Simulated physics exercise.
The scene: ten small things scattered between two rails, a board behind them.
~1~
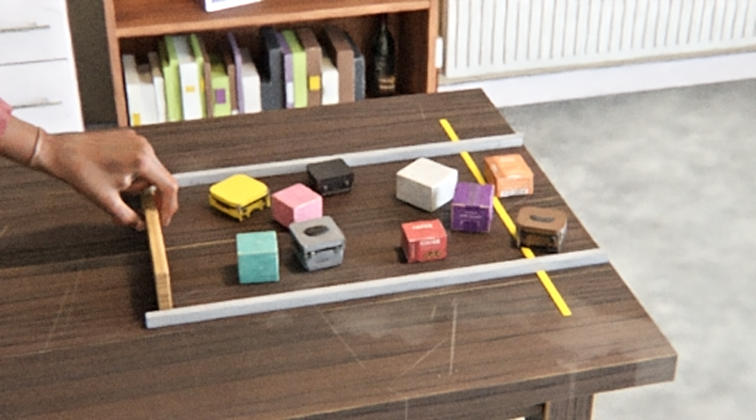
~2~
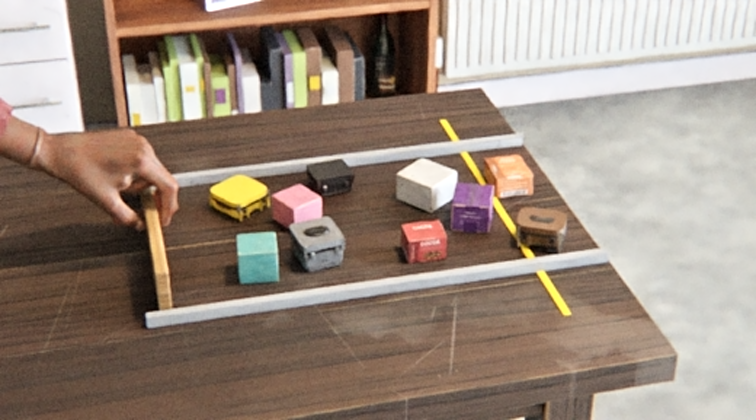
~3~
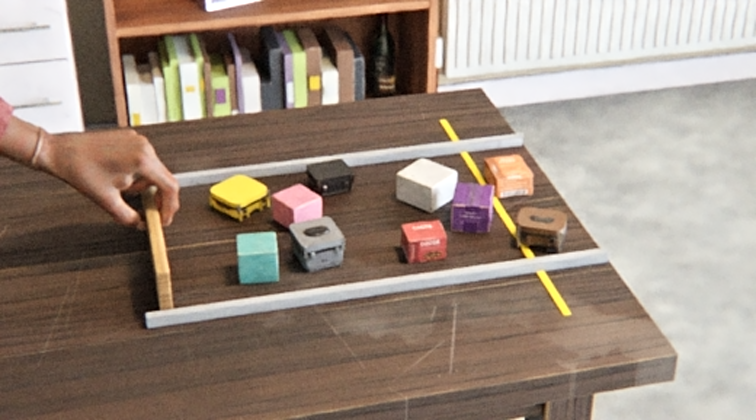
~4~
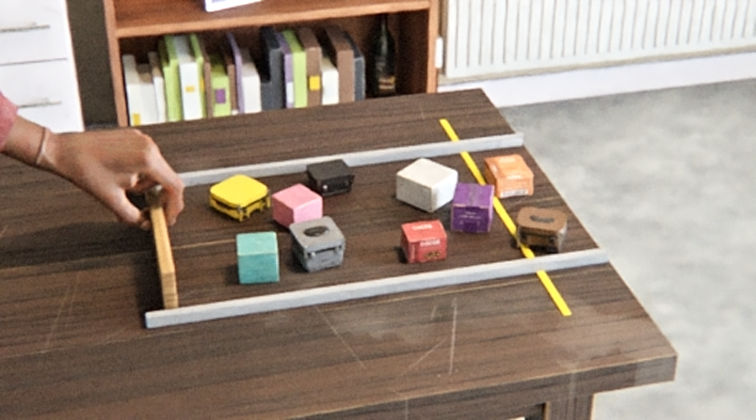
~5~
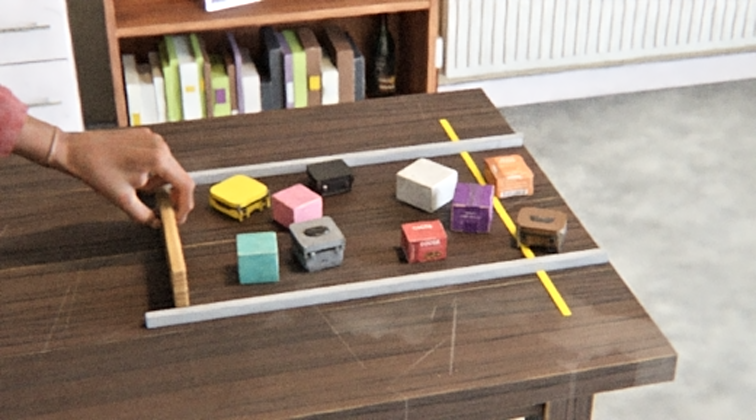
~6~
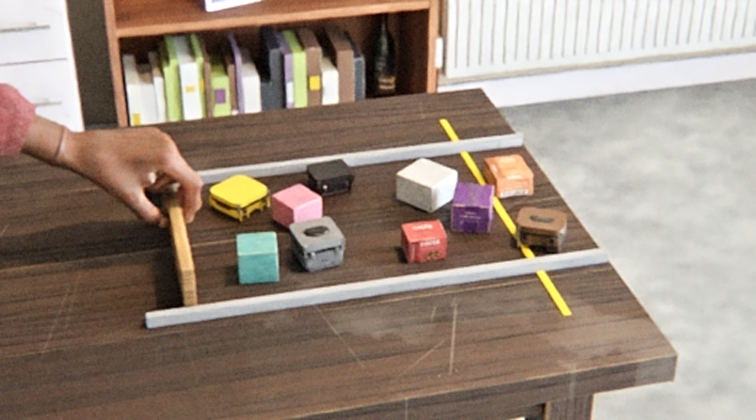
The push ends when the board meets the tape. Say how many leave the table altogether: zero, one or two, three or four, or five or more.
Outcome: The number that fall off is three or four.
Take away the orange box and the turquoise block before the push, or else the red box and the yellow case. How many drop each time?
First 1, then 2.
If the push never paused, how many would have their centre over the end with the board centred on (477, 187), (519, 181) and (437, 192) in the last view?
Past the end: 4, 7 and 1.
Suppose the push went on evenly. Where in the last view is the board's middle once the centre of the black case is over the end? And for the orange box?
At (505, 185) for the black case; at (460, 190) for the orange box.
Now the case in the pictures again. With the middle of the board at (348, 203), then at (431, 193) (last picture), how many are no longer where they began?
By then 6, and 10.
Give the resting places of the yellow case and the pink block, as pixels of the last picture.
The yellow case stops around (500, 169); the pink block around (509, 186).
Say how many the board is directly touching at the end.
It touches 3.
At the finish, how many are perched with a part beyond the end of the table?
The number is 3.
Soon after, none off yet; orange box at rest near (508, 176); brown case at rest near (541, 230); purple box at rest near (472, 208).
At rest, the number that fall off is three or four; fallen, red box, purple box, brown case and orange box.
